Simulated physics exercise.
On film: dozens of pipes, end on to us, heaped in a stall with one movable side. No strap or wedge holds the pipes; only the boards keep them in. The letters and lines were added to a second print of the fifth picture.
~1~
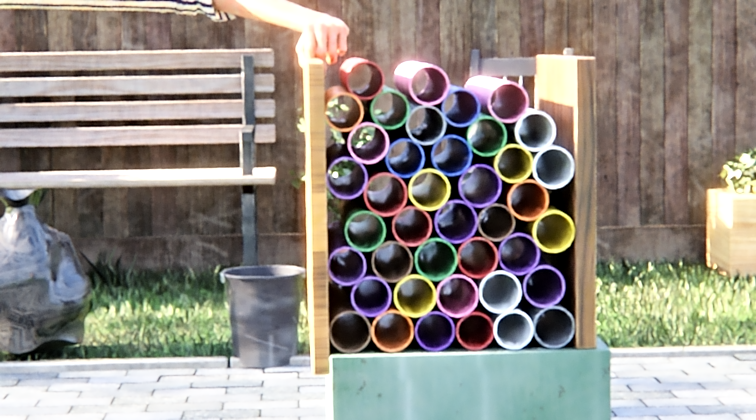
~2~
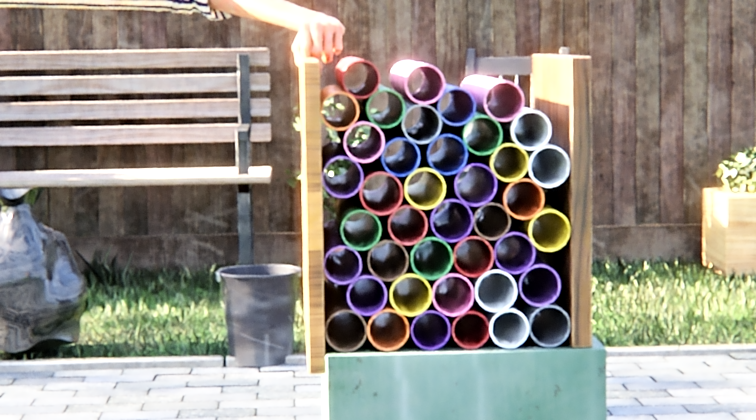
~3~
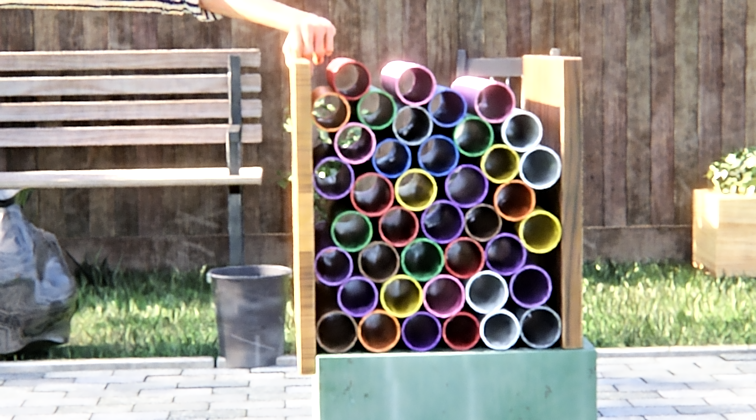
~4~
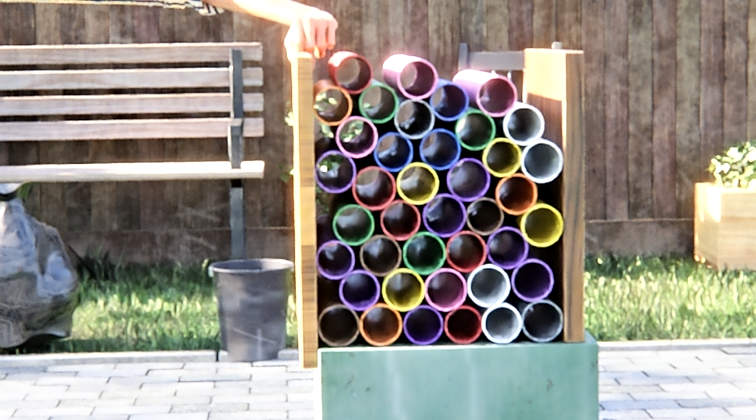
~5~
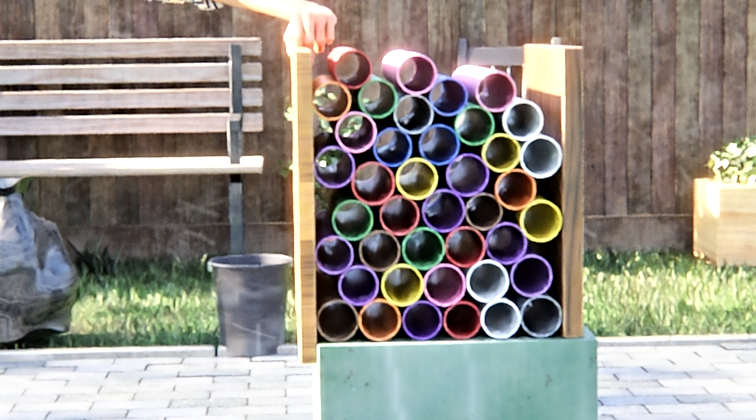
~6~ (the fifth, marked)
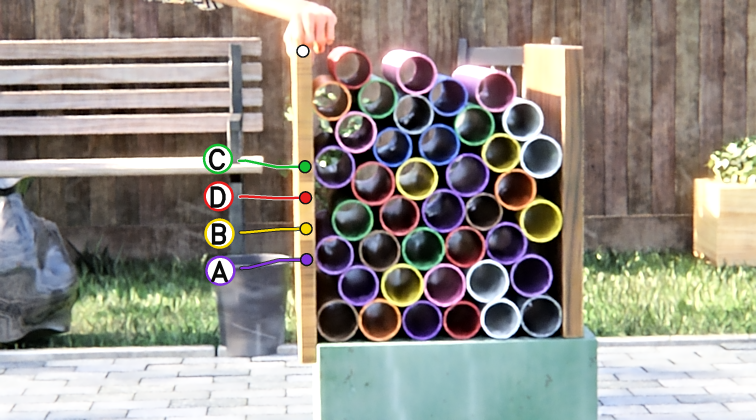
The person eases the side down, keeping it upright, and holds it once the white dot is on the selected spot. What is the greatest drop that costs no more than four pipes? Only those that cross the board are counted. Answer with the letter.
The last mark within the limit is D.
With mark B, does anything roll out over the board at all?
Yes, at B.
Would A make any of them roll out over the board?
Yes, at A.
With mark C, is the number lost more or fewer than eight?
Fewer than eight.
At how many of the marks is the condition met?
Two of the four.
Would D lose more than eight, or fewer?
It loses fewer than eight.
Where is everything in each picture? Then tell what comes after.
Side board (316, 204); a brown pipe (350, 332); a grey pipe (553, 327), in the first picture.
A grey pipe (549, 326); a purple pipe (342, 265), in the second picture.
A green pipe (352, 232); a yellow pipe (540, 232), in the third picture.
A blue pipe (393, 152); a white pipe (542, 162), in the fourth picture.
A white pipe (523, 120); side board (303, 193); a brown pipe (338, 321), in the fifth picture.
On the marked copy, A at (307, 259); B at (306, 229); C at (305, 167); D at (306, 198); the white dot at (303, 51).
Following D. Soon after the start, top of the board (312, 116).
Later, top of the board (314, 188).
In the end, top of the board (314, 197), two out over the board.
As for the rest, A five out over the board; B five out over the board; C two out over the board.
